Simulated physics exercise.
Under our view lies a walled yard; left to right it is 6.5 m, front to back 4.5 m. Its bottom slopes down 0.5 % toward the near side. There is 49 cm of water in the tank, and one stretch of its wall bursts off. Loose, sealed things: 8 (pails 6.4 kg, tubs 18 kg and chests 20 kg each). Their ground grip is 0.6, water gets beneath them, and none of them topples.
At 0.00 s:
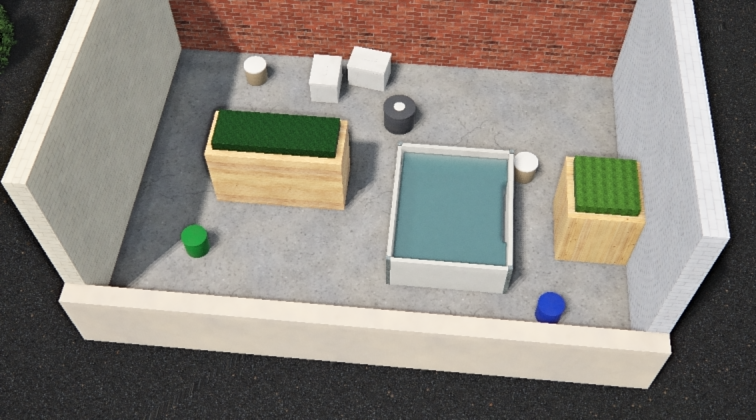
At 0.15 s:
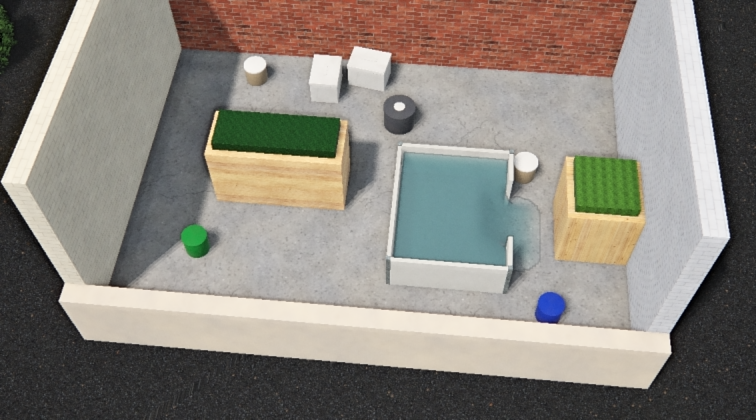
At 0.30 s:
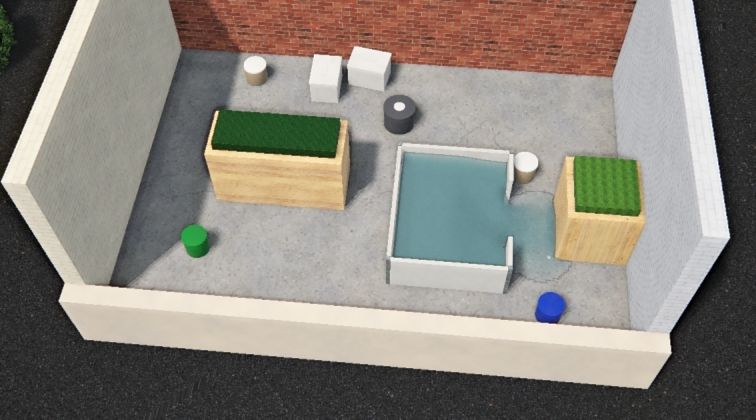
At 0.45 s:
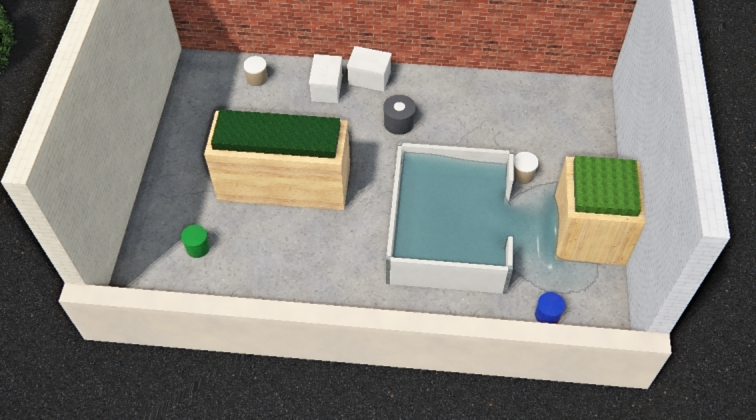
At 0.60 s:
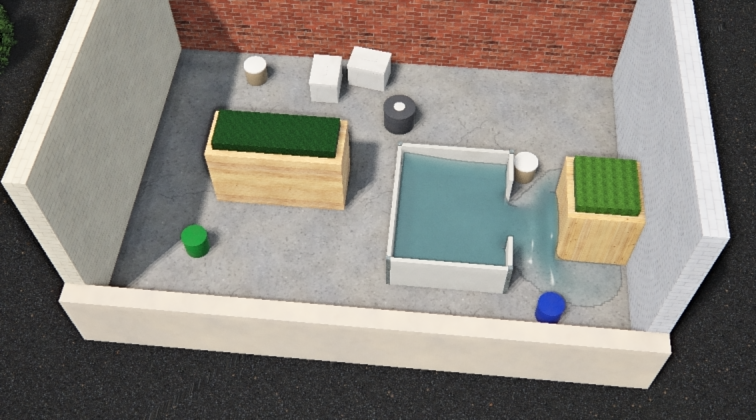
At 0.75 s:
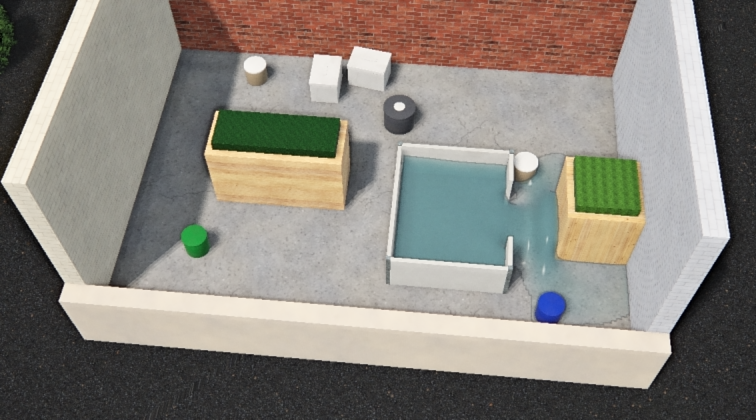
A walled yard with a grey floor and a brick back wall is seen from high above by a still camera. A white-walled tank of blue-green water stands right of centre, between two wooden chests with green tops, with a green pail at left, a blue one at right, and white boxes behind. The tank's right wall opens and water spreads across the floor around the right chest and blue pail, while the objects stay put.
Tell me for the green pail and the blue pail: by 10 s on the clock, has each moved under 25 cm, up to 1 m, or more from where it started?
In order: The green pail keeps to its spot, the blue pail leaves its spot far behind.
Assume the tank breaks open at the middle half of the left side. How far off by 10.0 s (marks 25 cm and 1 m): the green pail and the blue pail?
First the green pail: It is carried a long way; as for the blue pail, it holds steady.
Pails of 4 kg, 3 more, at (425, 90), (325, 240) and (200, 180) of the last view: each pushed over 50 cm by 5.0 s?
Note, same order as listed: Inside the limit, inside the limit, inside the limit.
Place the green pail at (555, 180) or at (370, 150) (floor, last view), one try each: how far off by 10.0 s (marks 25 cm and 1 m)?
I'd say it lands far off on the first try and it does not really move on the second.
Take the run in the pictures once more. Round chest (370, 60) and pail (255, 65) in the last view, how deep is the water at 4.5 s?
Depths: Near 4 cm, then near 0 cm.
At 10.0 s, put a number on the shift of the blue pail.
Roughly 250 centimetres.
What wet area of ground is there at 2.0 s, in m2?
Somewhere around 10.5 m2, roughly.
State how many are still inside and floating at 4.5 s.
It comes to 1 of them.
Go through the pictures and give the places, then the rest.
The first picture shows the green pail at (194, 235), on the bottom; the blue pail at (551, 304) rests on the ground; water covers 2.3 m2; 0 of 8 have shifted.
The second picture shows the green pail at (194, 235), on the bottom; the blue pail at (551, 304) rests on the ground; 2.7 m2 under water; 0 of 8 have shifted.
The third picture shows the green pail at (194, 235), on the bottom; the blue pail at (551, 304), on the bottom; 3.1 m2 under water; 0 of 8 have shifted.
The fourth picture shows the green pail at (194, 235), on the bottom; the blue pail at (551, 304) rests on the ground; water covers 3.4 m2; 0 of 8 have shifted.
The fifth picture shows the green pail at (194, 235), on the bottom; the blue pail at (551, 304) rests on the ground; 3.7 m2 under water; 0 of 8 have shifted.
The sixth picture shows the green pail at (194, 235), on the bottom; the blue pail at (551, 304) rests on the ground; 4.4 m2 under water; 0 of 8 have shifted.
After 2.0 s the green pail is near (194, 235), 0.0 m from its start, aground; the blue pail is near (549, 320), 0.3 m from its start, afloat; 1 afloat.
After 4.5 s the green pail is near (194, 235), 0.0 m from its start, aground; the blue pail is near (432, 287), 1.4 m from its start, afloat; 1 afloat.
After 7.0 s the green pail is near (194, 235), 0.0 m from its start, aground; the blue pail is near (332, 278), 2.7 m from its start, aground; 0 afloat.
After 10.0 s the green pail is near (194, 235), 0.0 m from its start, aground; the blue pail is near (332, 278), 2.7 m from its start, aground; 0 afloat.
